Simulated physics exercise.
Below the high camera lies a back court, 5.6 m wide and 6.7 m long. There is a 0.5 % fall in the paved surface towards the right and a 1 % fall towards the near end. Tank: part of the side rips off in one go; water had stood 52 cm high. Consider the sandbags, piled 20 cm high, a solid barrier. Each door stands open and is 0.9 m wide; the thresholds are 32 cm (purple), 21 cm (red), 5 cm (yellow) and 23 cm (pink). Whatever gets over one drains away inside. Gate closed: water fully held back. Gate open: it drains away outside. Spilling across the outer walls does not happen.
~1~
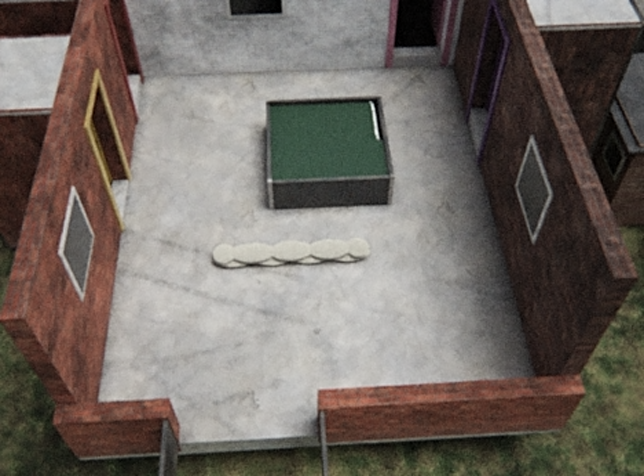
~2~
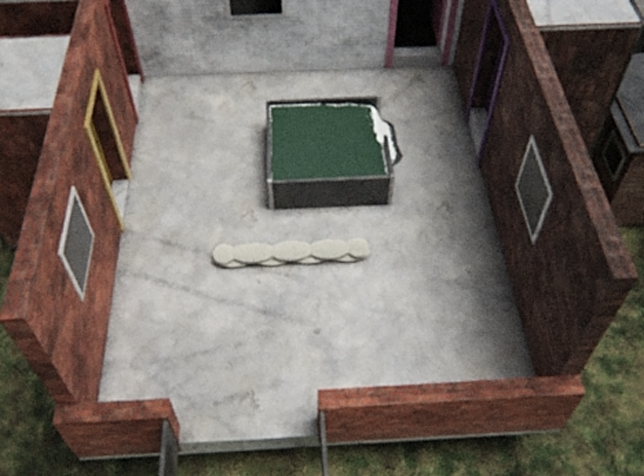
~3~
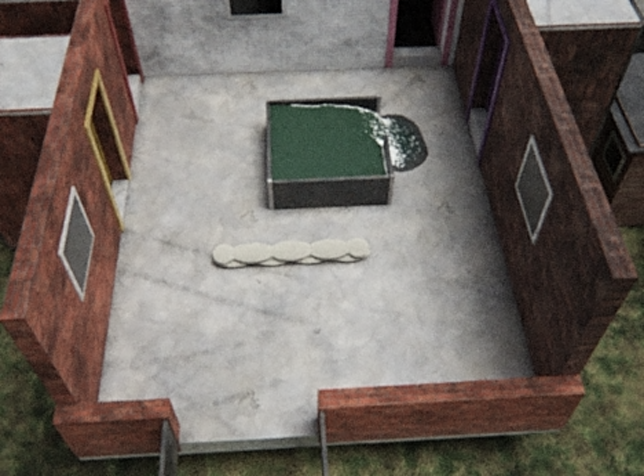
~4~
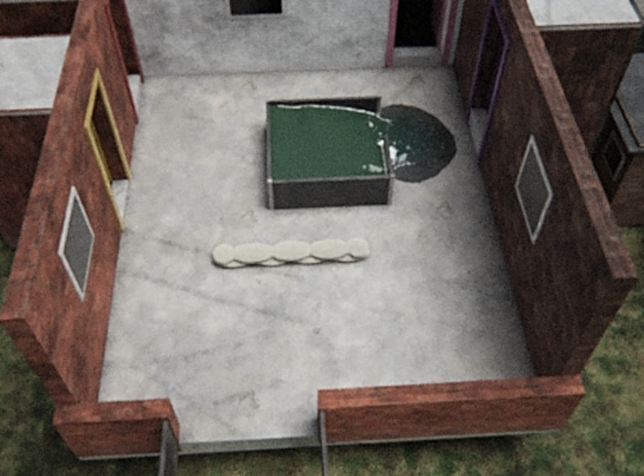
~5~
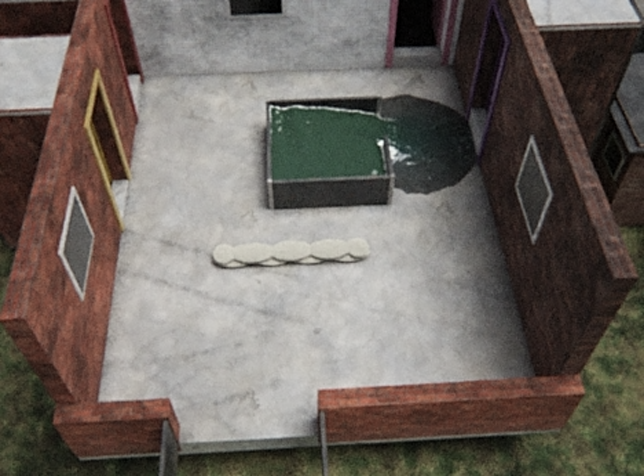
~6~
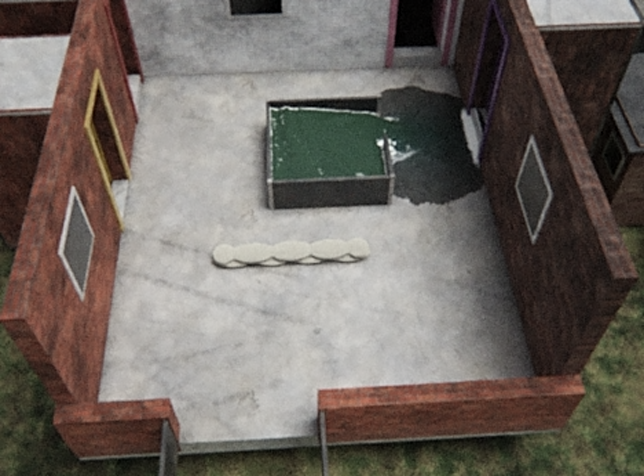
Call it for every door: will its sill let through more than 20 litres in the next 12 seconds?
Purple door - it will not, red door - it will not, yellow door - it will not, pink door - it will not.
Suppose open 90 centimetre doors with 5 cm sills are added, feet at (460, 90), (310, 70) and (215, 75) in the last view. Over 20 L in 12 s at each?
So, in the order given, it's beyond the mark, then shy of the mark, then shy of the mark.
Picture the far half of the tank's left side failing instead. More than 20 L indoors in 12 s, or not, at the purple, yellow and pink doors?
Then: Purple under, yellow over, pink not over.
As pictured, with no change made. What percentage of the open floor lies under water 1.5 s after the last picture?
Covered: Roughly 20 per cent.
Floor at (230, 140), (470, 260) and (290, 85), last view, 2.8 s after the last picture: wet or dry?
Listed in turn: Spared so far / swamped / swamped.
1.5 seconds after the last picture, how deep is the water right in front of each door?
Door by door in cm, purple shows 26, red shows 0, yellow shows 0, pink shows 21.
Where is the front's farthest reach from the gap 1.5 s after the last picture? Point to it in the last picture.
I'd mark it close to (526, 341).
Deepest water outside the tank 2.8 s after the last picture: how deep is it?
20 cm or so.
Then, 0.7 s after the last picture water covers 10 % of the floor and is deepest (32 cm) near (471, 133); purple door 30 cm at the sill, 0 L in, red door not reached, yellow door not reached, pink door not reached.
Then, 1.5 s after the last picture water covers 20 % of the floor and is deepest (32 cm) near (454, 70); purple door 26 cm at the sill, 0 L in, red door not reached, yellow door not reached, pink door 21 cm at the sill, 3 L in.
Then, 2.8 s after the last picture water covers 45 % of the floor and is deepest (20 cm) near (458, 83); purple door 18 cm at the sill, 0 L in, red door not reached, yellow door not reached, pink door 16 cm at the sill, 7 L in.
Then, 6.3 s after the last picture water covers 70 % of the floor and is deepest (12 cm) near (462, 141); purple door 11 cm at the sill, 0 L in, red door 8 cm at the sill, 0 L in, yellow door 3 cm at the sill, 0 L in, pink door 8 cm at the sill, 7 L in.
Then, 11.3 s after the last picture water covers 95 % of the floor and is deepest (8 cm) near (140, 426); purple door 6 cm at the sill, 0 L in, red door 3 cm at the sill, 0 L in, yellow door 3 cm at the sill, 0 L in, pink door 4 cm at the sill, 7 L in.
